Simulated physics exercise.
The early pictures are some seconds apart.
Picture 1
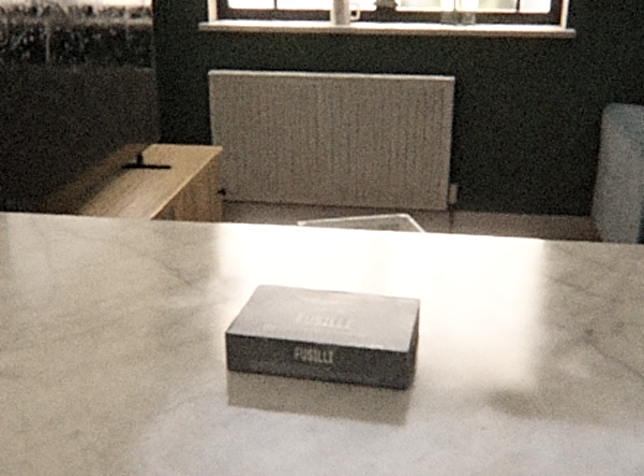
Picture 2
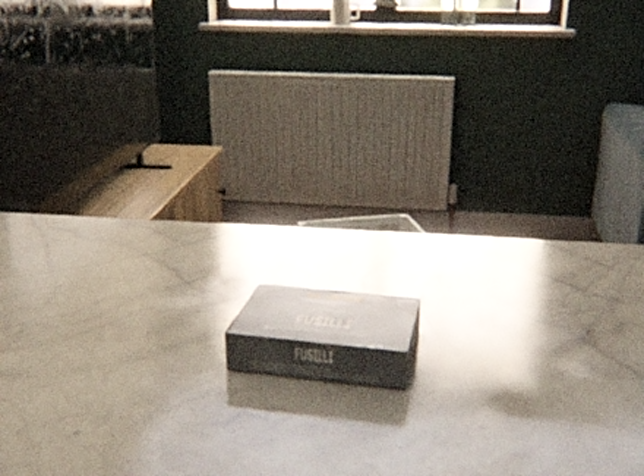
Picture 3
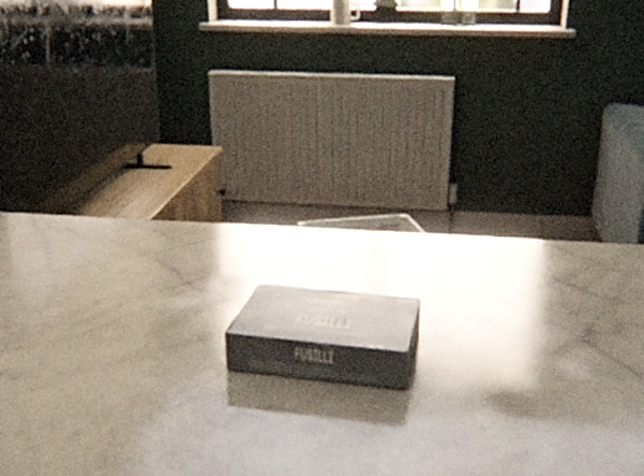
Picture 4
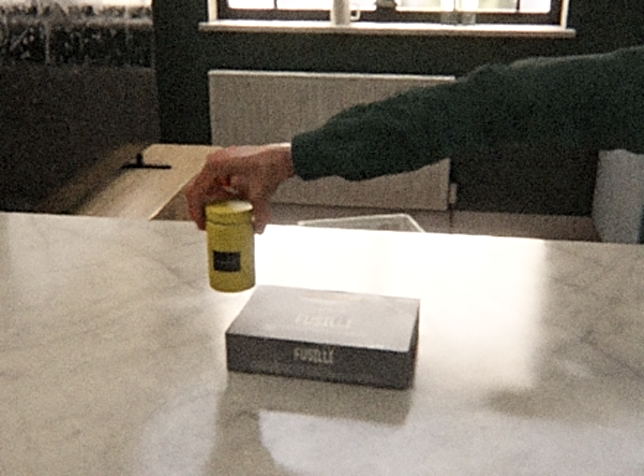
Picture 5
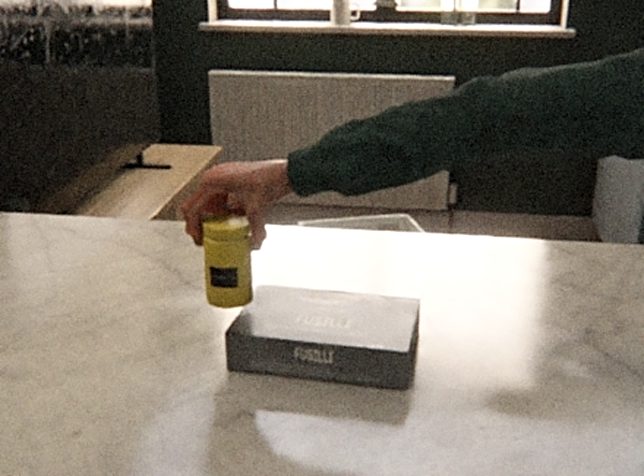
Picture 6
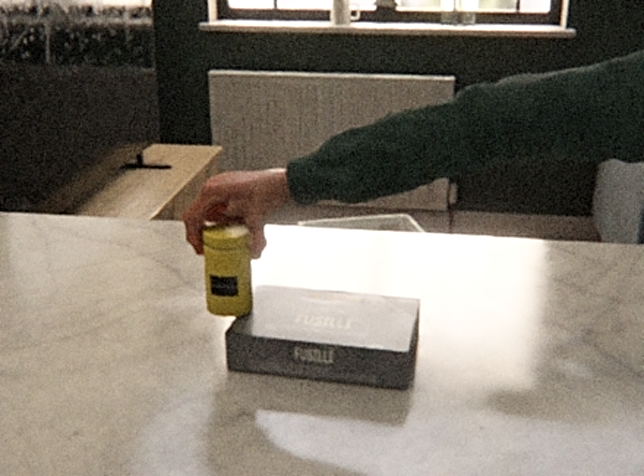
The clip opens on a grey packet lying alone on a pale marbled surface, with nothing moving. A hand in a dark green sleeve then appears from the right, holding a yellow jar, and lowers it a short way to the surface at the packet's left, keeping its grip on top.
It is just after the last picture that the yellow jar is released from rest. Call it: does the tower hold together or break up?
It breaks up.
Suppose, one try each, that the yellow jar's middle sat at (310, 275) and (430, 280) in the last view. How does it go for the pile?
With the first placement the pile remains stable, with the second it tips over.
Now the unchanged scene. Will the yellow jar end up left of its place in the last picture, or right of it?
Observed: The object is displaced in the leftward direction.
Then, 0.30 s after the last picture, yellow jar tipped 48° from how it was near (203, 287).
Then, 0.40 s after the last picture, yellow jar now fallen.
At rest, fallen, yellow jar; grey packet in place. Seen from the same camera at the end, yellow jar near (183, 319). The pile comes apart.
